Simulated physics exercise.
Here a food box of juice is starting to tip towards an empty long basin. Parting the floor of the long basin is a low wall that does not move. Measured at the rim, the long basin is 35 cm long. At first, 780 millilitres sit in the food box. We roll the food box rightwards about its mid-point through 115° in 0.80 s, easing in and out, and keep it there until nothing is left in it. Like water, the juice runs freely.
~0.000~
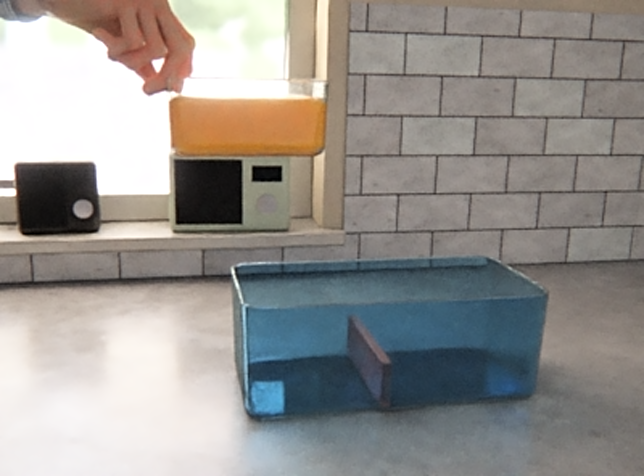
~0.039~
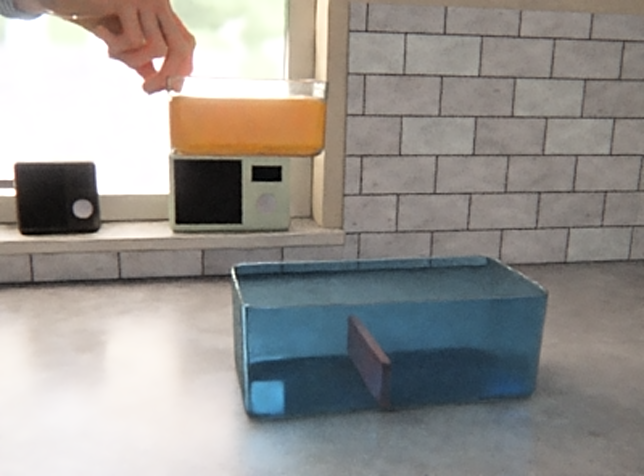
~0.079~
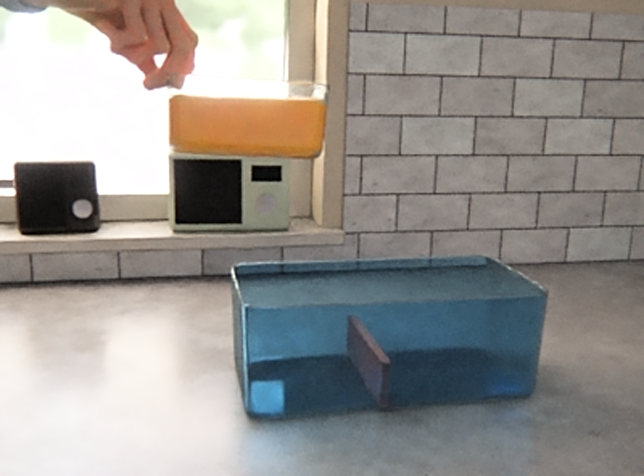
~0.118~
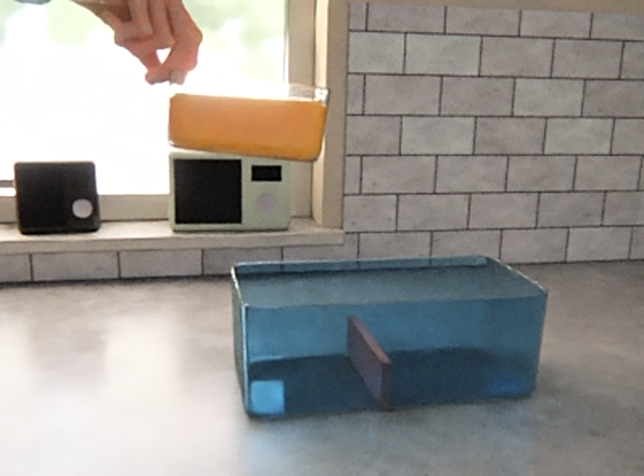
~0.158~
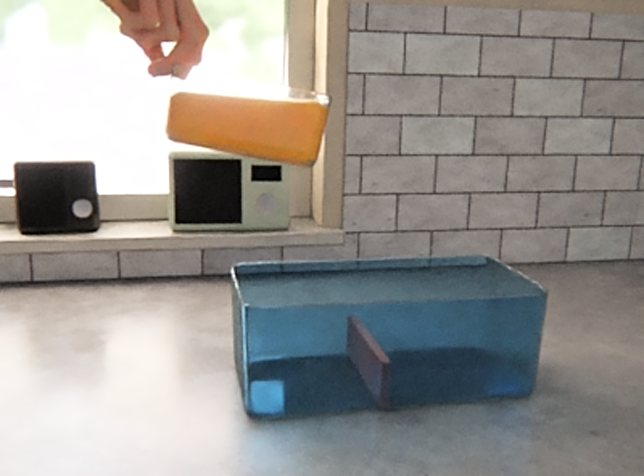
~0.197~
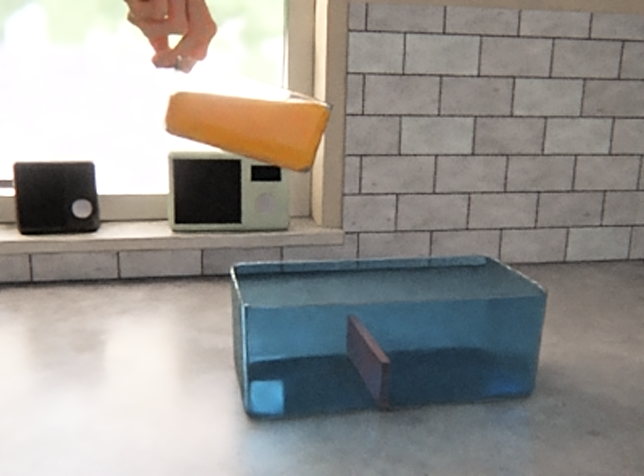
A hand hovers at the upper left above a clear box of orange juice, in front of a bright window, seen from across a grey countertop with pale brick tiling behind. A long, clear blue basin with a low dark wall inside sits on the counter, and a black device and a pale green one stand on the sill. The box slowly tilts clockwise, its right end dipping, while the hand shifts slightly and the camera stays still.
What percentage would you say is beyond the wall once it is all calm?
I would put it at about 58 per cent.
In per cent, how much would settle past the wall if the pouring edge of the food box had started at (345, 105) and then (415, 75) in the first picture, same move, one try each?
In order, 75 and 90 per cent.
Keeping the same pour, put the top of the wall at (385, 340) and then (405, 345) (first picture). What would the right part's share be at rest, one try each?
Some 35 in a hundred, then some 10 in a hundred.
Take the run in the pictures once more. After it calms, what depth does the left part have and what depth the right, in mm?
Depths at rest: Left around 12 mm, right around 14 mm.
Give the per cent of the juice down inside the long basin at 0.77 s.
Around 90 in a hundred.
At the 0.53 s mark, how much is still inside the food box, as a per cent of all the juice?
30 %.
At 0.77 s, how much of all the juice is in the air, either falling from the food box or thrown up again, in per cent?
Something like 6 per cent of the total.
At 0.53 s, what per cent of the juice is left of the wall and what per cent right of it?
I'd say about 3 left and about 10 right.
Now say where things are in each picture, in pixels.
In the first picture, it leans 0°; its right rim is at (321, 83); the juice meets the walls at (170, 96) and (317, 99); the long basin's rim runs from (237, 286) to (519, 275); the wall's top is at (368, 338).
In the second picture, it leans 1°; its right rim is at (321, 84); the juice meets the walls at (170, 96) and (317, 99).
In the third picture, it leans 3°; its right rim is at (322, 86); the juice meets the walls at (170, 95) and (318, 100).
In the fourth picture, it leans 6°; its right rim is at (323, 91); the juice meets the walls at (171, 94) and (319, 101).
In the fifth picture, it leans 11°; its right rim is at (324, 97); the juice meets the walls at (171, 92) and (320, 103).
In the sixth picture, it leans 16°; its right rim is at (325, 105); the juice meets the walls at (171, 92) and (322, 104).
By 0.53 s the tilt is 85° and 31 per cent is still to pour, 3 is left of the wall and 10 right of it.
By 0.77 s the tilt is 115° and 3 per cent is still to pour, 33 is left of the wall and 58 right of it.
By 1.02 s the tilt is 115° and 0 per cent is still to pour, 40 is left of the wall and 58 right of it.
By 1.30 s the tilt is 115° and 0 per cent is still to pour, 40 is left of the wall and 58 right of it.
At rest 40 per cent lies left of the wall, 58 right of it and 2 outside.
